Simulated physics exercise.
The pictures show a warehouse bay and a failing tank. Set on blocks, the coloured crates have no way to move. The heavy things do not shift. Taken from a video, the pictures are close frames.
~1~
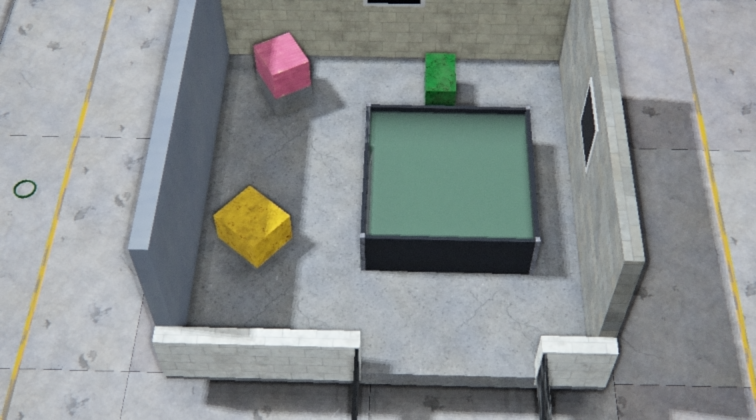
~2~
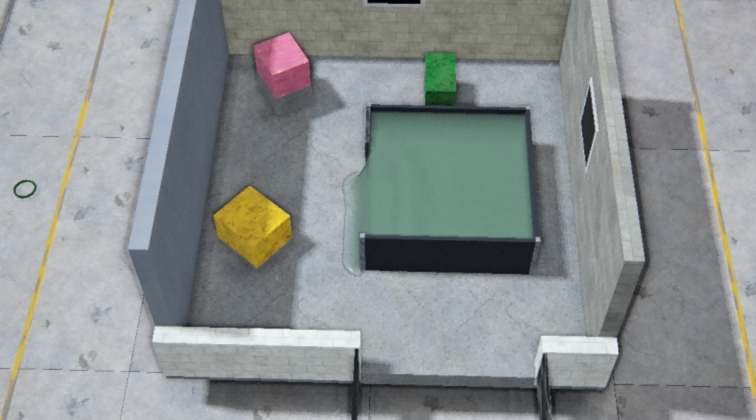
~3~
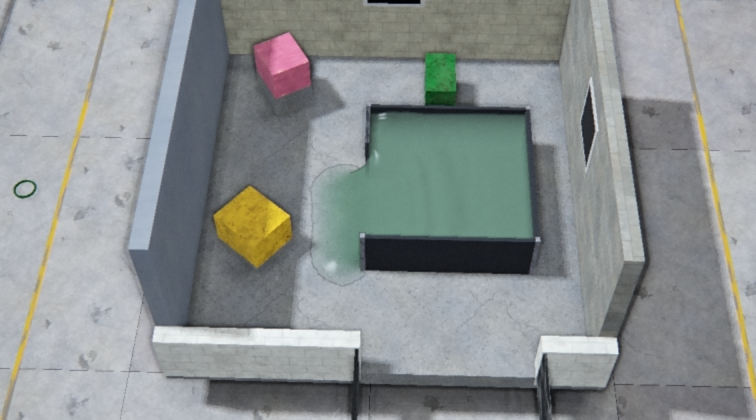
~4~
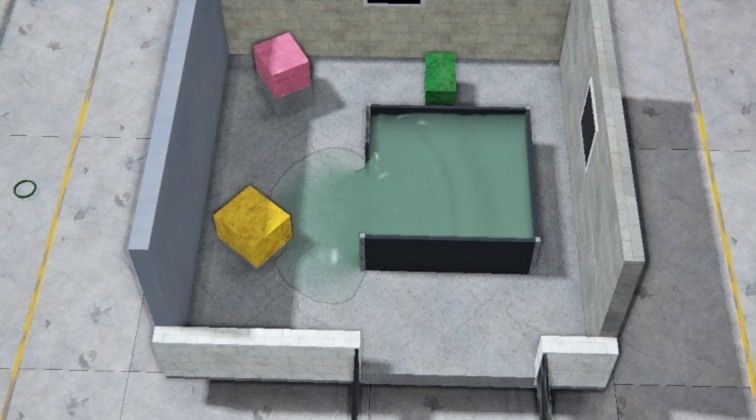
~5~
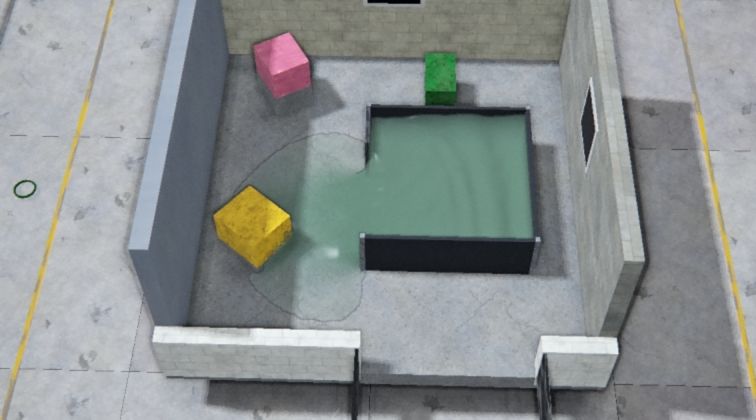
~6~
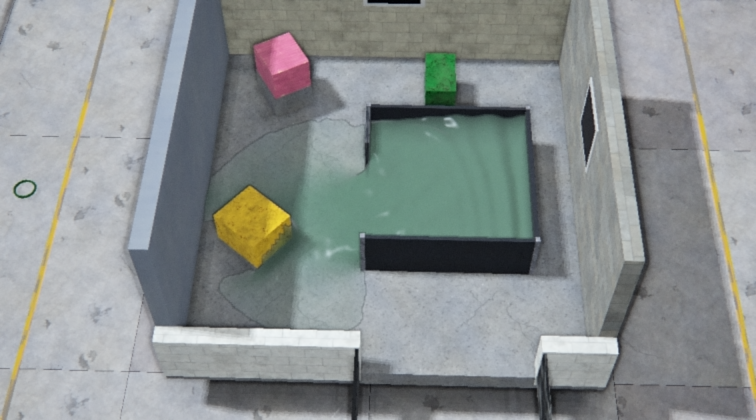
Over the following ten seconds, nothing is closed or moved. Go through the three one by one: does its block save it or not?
One by one: The yellow crate will be within the water's reach; the green crate will be within the water's reach; the pink crate will be out of the water's reach.
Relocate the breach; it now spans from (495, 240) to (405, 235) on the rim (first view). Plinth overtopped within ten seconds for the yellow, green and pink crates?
My reading: Yellow keeps dry; green remains dry; pink remains dry.
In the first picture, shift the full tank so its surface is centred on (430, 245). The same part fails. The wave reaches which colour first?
That would be the crate marked yellow.
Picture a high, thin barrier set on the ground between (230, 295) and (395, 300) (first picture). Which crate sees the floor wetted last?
I say the green crate.
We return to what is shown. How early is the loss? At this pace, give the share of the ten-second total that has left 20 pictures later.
Around 0 % of the total, roughly.
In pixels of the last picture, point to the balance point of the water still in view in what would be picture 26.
Near (338, 201) in the last view.
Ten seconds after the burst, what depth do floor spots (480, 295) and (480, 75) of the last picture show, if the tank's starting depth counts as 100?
First spot 18 percent, second 20 percent.
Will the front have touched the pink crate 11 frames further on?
My reading: At pink touched.
A moment on, water covers 35 % of the floor; the yellow crate water round its plinth, the green crate not reached, the pink crate water round its plinth.
Next, water covers 45 % of the floor; the yellow crate water round its plinth, the green crate not reached, the pink crate water round its plinth.
Then, water covers 75 % of the floor; the yellow crate water round its plinth, the green crate water round its plinth, the pink crate water round its plinth.
Later, water covers 100 % of the floor; the yellow crate water round its plinth, the green crate water round its plinth, the pink crate water round its plinth.
In the end, water covers 100 % of the floor; the yellow crate was topped, the green crate was topped, the pink crate stayed above the water.
